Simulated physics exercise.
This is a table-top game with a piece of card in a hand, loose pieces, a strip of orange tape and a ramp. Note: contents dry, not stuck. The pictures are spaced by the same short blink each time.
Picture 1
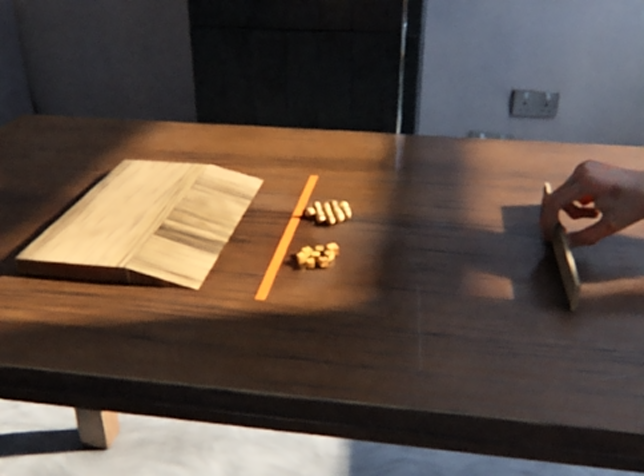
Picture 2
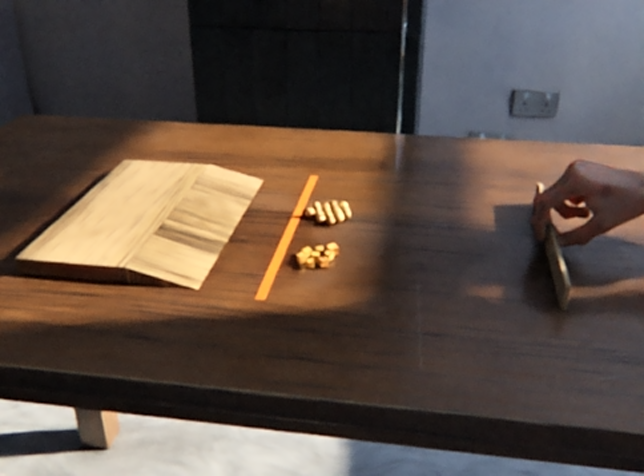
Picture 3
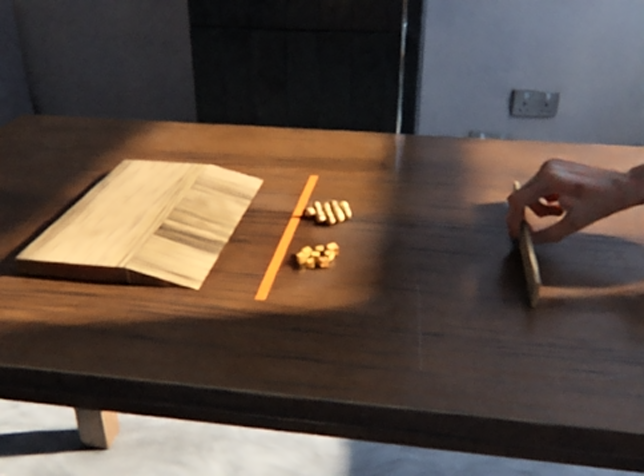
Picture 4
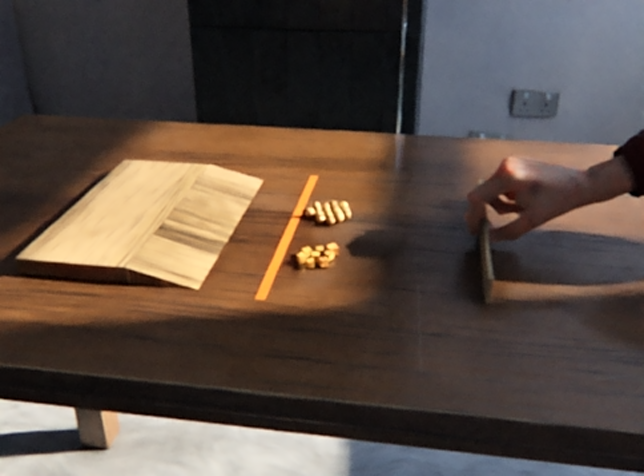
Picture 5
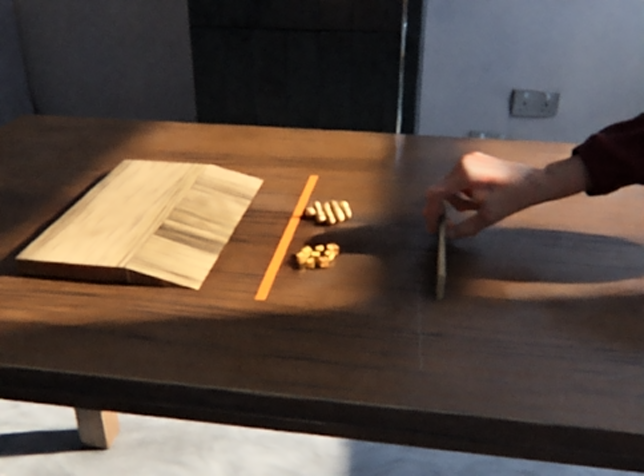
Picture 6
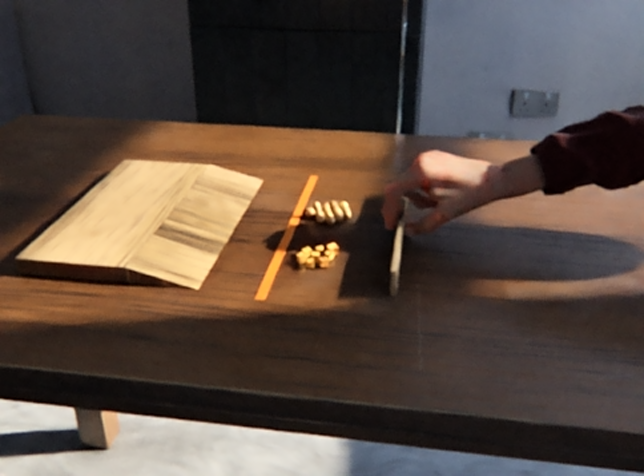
A hand slid an upright piece of card leftward across a dark wooden table, drawing closer to two small clusters of pieces that sat still beside an orange strip and a wooden ramp.
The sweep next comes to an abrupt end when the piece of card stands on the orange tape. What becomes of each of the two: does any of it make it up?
Nearer lot: None of it makes it; farther lot: Some of it makes it.
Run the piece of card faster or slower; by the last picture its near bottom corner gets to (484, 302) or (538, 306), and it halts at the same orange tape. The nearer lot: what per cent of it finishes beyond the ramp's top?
Near 0 in a hundred, then near 0 in a hundred.
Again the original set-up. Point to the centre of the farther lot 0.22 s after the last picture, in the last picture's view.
I'd put the centre somewhere around (256, 201).
Then, 0.10 s on from there, piece of card still moving, near (332, 211); nearer lot the whole lot short of the ramp; farther lot the whole lot short of the ramp.
Then, 0.22 s on from there, piece of card stopped at the orange tape; nearer lot the whole lot short of the ramp; farther lot near a quarter on the ramp, the bulk short of the ramp.
Then, 0.50 s on from there, piece of card stopped at the orange tape; nearer lot near half on the ramp, near half short of the ramp; farther lot the bulk past the top, a little on the ramp.
In the end, piece of card stopped at the orange tape; nearer lot none at all past the top, near a third on the ramp, near two thirds short of the ramp; farther lot all but a few past the top, a little short of the ramp.
